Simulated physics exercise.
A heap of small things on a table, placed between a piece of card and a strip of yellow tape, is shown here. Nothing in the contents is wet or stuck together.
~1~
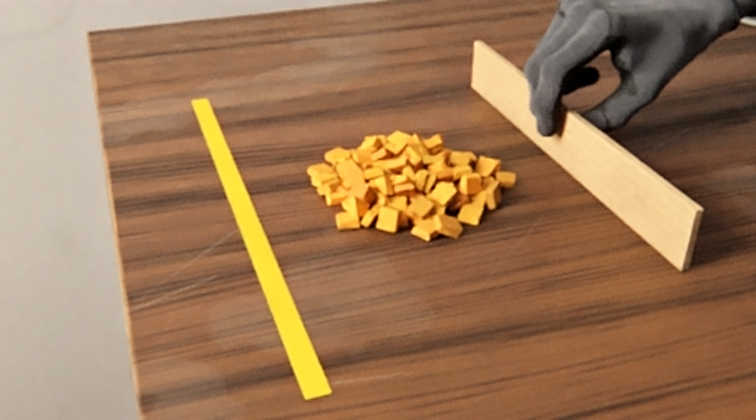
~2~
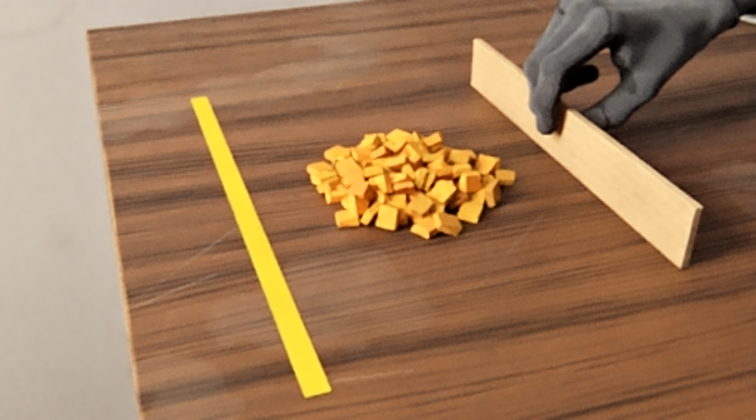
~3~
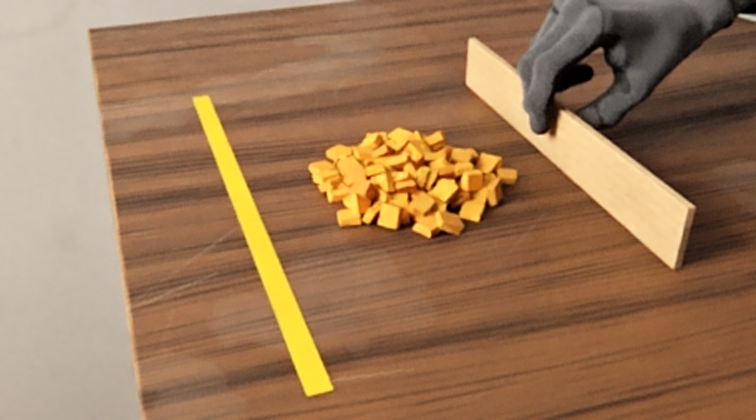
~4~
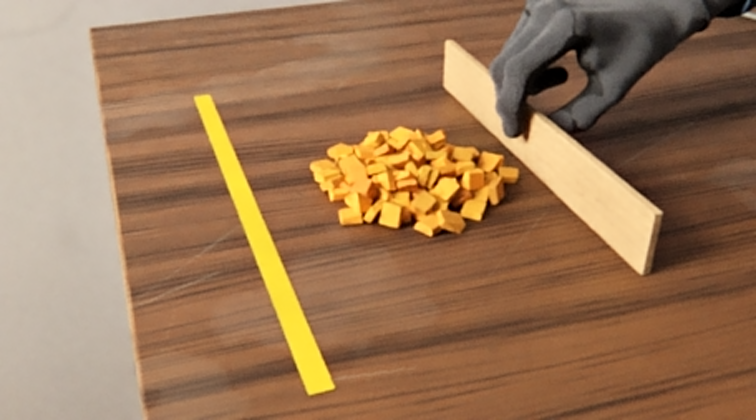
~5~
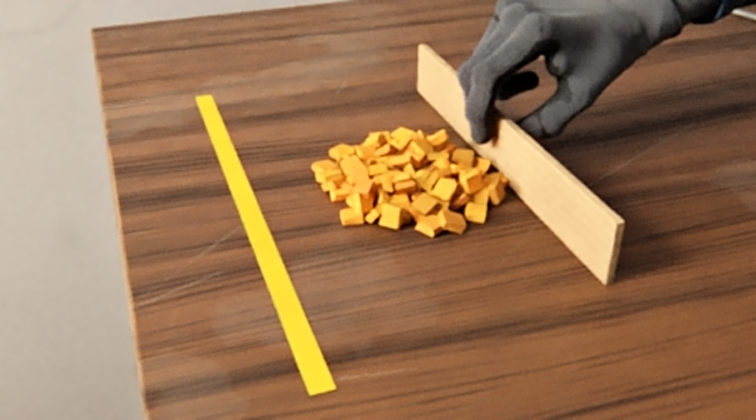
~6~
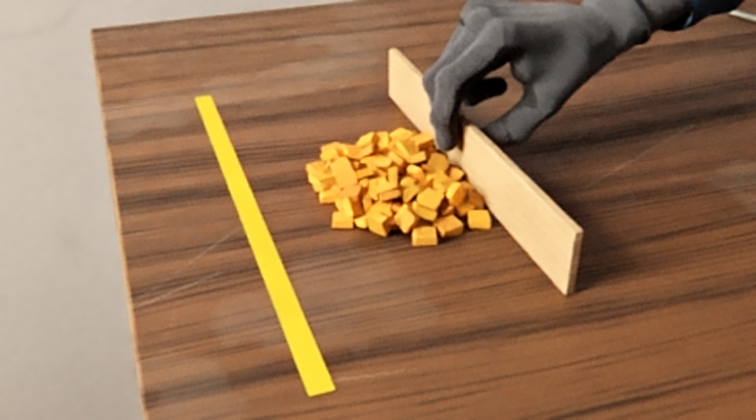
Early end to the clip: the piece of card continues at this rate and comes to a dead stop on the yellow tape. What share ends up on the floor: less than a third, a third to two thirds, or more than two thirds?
Less than a third.
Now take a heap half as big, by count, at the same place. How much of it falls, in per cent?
0 per cent, roughly.
Soon after the last picture, piece of card still moving, near (350, 139); heap all on the table, its front near (224, 211).
A little later, piece of card stopped at the yellow tape; heap a small part over the edge.
Later still, piece of card stopped at the yellow tape; heap about a quarter over the edge.
At rest, piece of card stopped at the yellow tape; heap about a quarter over the edge.
